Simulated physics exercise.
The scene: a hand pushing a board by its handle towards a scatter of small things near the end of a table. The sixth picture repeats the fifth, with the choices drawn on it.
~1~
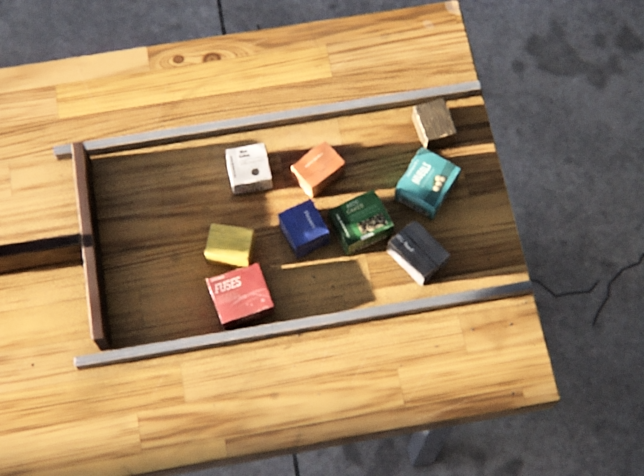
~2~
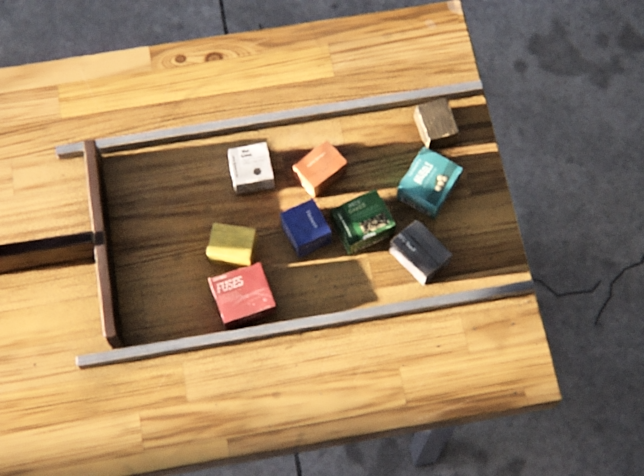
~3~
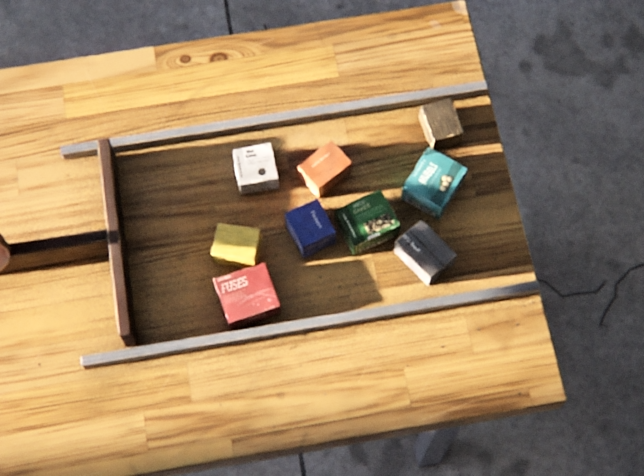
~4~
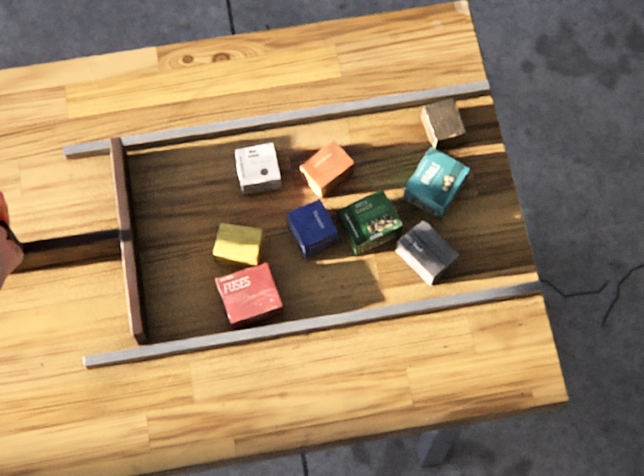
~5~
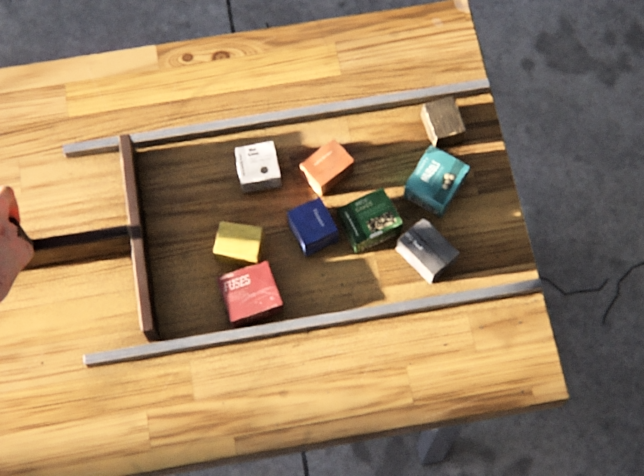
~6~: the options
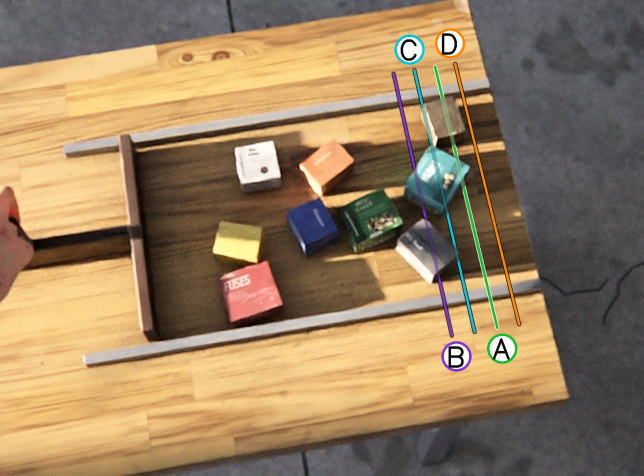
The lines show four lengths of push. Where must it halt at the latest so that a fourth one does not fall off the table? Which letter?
Line C.
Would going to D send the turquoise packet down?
Yes.
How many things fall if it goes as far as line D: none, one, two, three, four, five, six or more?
By then, six or more.
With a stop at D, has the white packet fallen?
No.
On the marked copy, A at (465, 192); B at (421, 199); C at (443, 195); D at (486, 188).
With C. Early on, board (247, 211); red box (294, 290); white packet (267, 166).
Further on, board (357, 193); turquoise packet (487, 154); green box (473, 204).
At the end, board (442, 179); green box over the edge; turquoise packet over the edge; two fallen.
As for the rest, A drops six; B is within the limit but short; D drops six.
